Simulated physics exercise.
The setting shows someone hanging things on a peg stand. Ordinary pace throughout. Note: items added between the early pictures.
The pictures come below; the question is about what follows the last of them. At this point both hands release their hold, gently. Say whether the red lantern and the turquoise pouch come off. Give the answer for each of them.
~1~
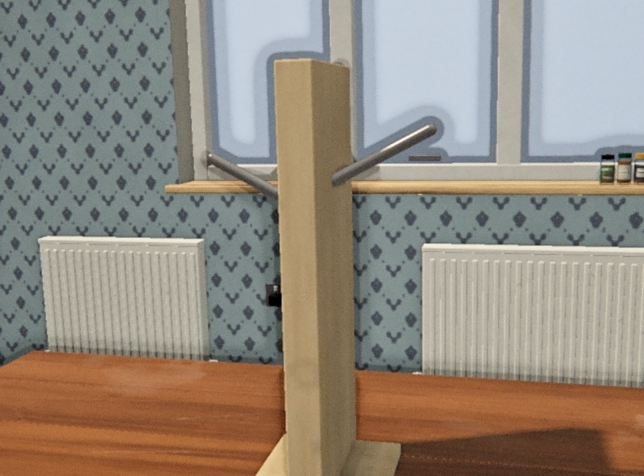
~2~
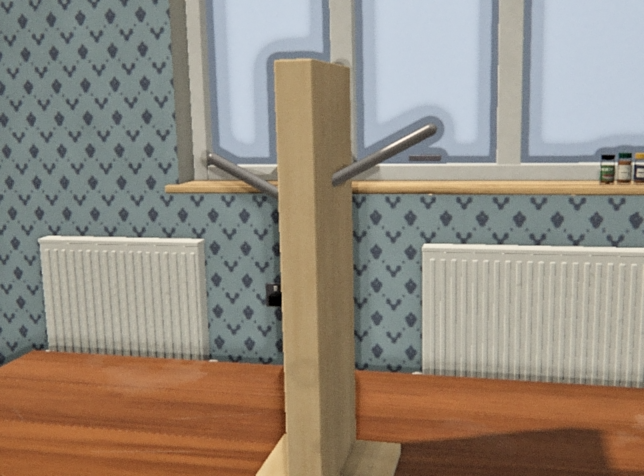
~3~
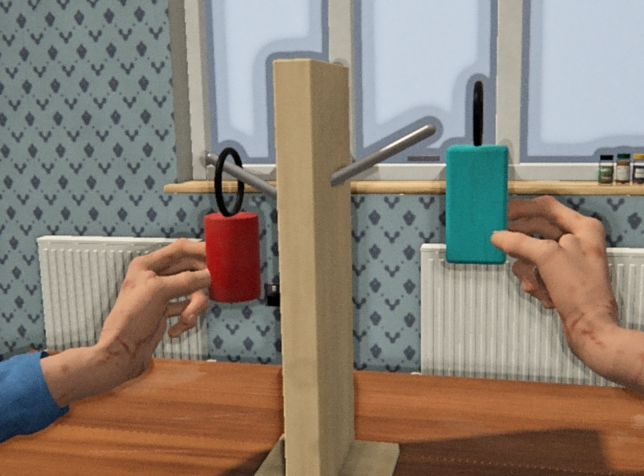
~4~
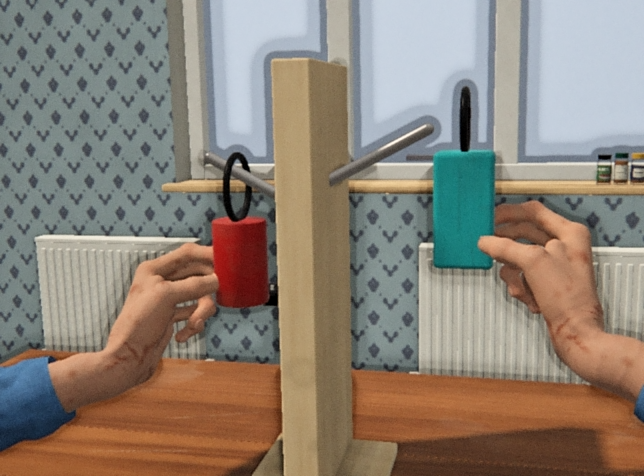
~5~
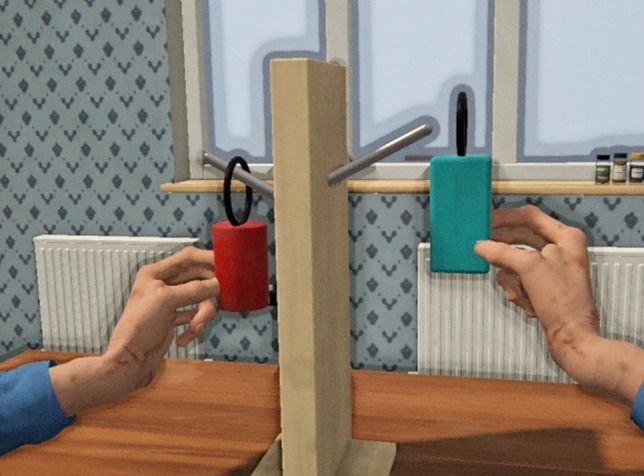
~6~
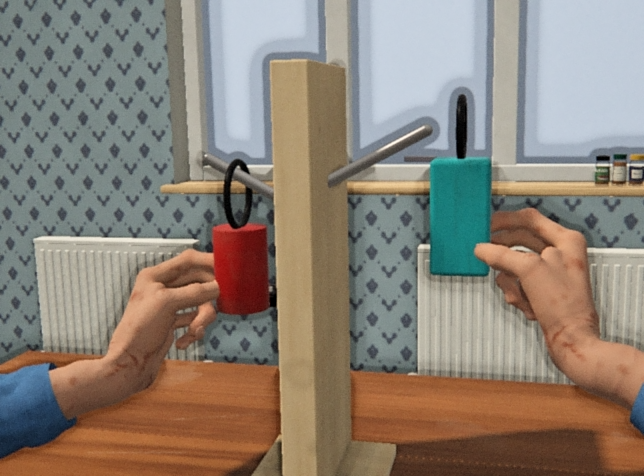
The red lantern holds on. The turquoise pouch comes off.
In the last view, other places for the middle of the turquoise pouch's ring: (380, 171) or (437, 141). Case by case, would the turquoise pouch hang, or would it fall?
First the turquoise pouch keeps its grip, and the next time it loses its grip.
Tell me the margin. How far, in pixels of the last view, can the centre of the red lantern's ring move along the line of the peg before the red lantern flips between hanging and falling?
Shift: Approx. 36 px, direction left.
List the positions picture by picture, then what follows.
The first picture shows peg stand (324, 283).
The second picture shows peg stand (324, 283).
The third picture shows still on the way; red lantern (232, 222); peg stand (322, 283).
The fourth picture shows still on the way; turquoise pouch (464, 177); peg stand (320, 282).
The fifth picture shows still on the way; red lantern (240, 231); peg stand (319, 282).
The sixth picture shows in place, still held; red lantern (240, 235); turquoise pouch (461, 185); peg stand (319, 283).
Then, 0.12 s later than the last frame, red lantern tilted by 13° near (251, 246); turquoise pouch shifted a little near (461, 217).
Then, 0.20 s later than the last frame, red lantern tilted by 12° near (265, 255); turquoise pouch dropping near (460, 313).
When it is over, the red lantern hangs there, near (269, 257); the turquoise pouch slips down, near (458, 422).
